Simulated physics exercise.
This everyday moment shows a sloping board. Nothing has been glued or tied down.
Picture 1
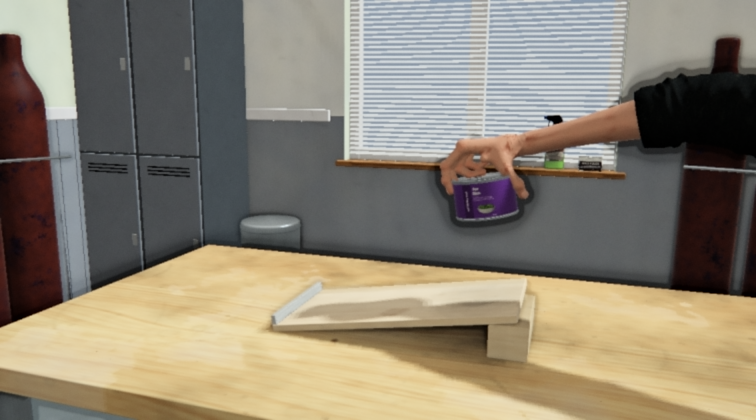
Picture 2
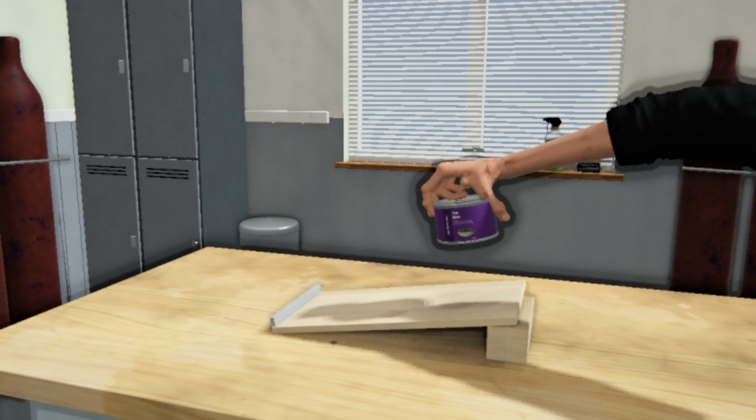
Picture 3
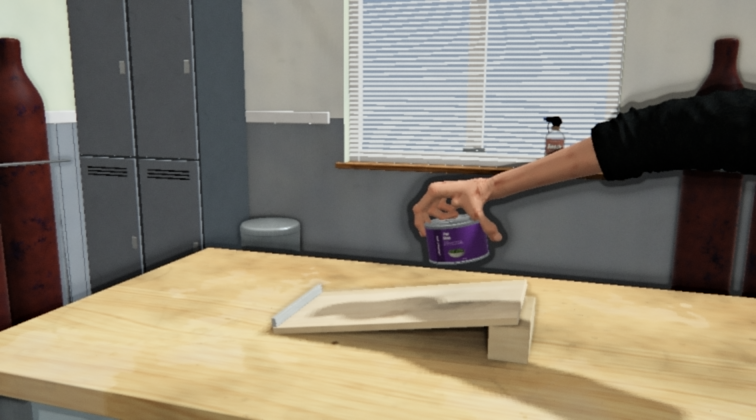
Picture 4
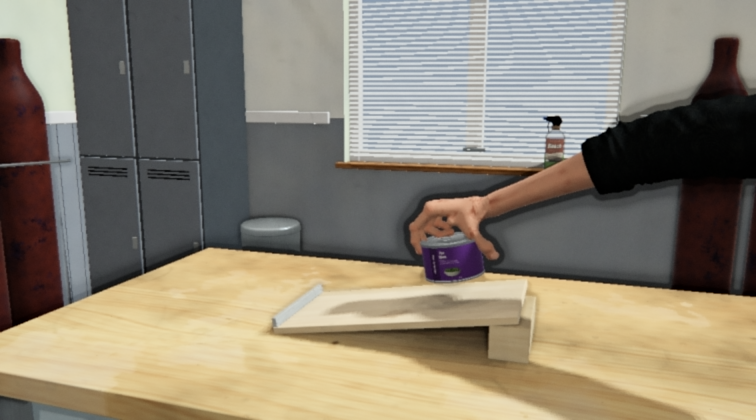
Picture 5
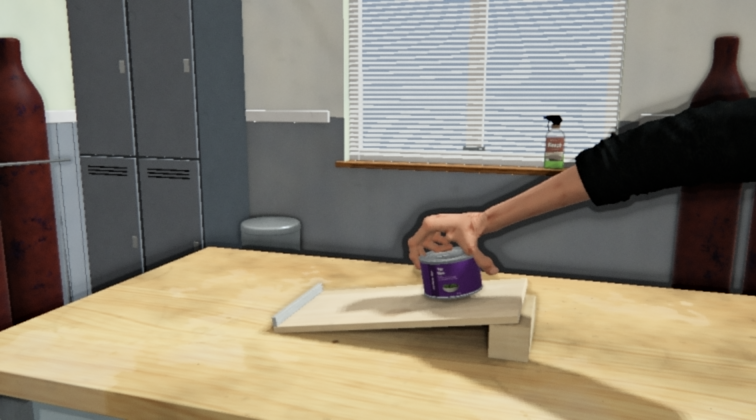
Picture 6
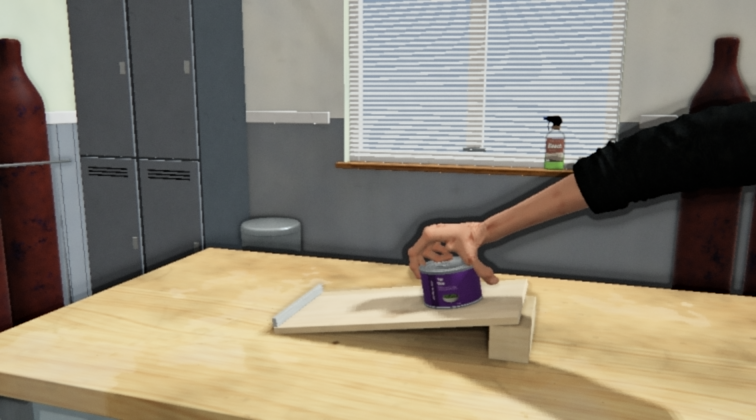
To begin with, a hand reaching in from the right holds a purple tub above a sloping wooden board on a table, before a window with blinds. The arm lowers the tub, shifting it slightly left on the way down. Finally, the tub sits on the board's upper part, under the hand.
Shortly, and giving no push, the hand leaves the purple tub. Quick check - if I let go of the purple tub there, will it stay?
It stays there.
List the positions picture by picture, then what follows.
On its way; purple tub (485, 196), in the first frame.
On its way; purple tub (465, 219), in the second frame.
On its way; purple tub (456, 239), in the third frame.
On its way; purple tub (452, 257), in the fourth frame.
On its way; purple tub (451, 272), in the fifth frame.
In place under the hand; purple tub (451, 282), in the sixth frame.
Then, 0.20 s on from there, no change.
Then, 0.50 s on from there, purple tub resting near (451, 282).
In the end, it is unmoved. At the end, from the last picture's camera, purple tub near (451, 282). The purple tub keeps its place.
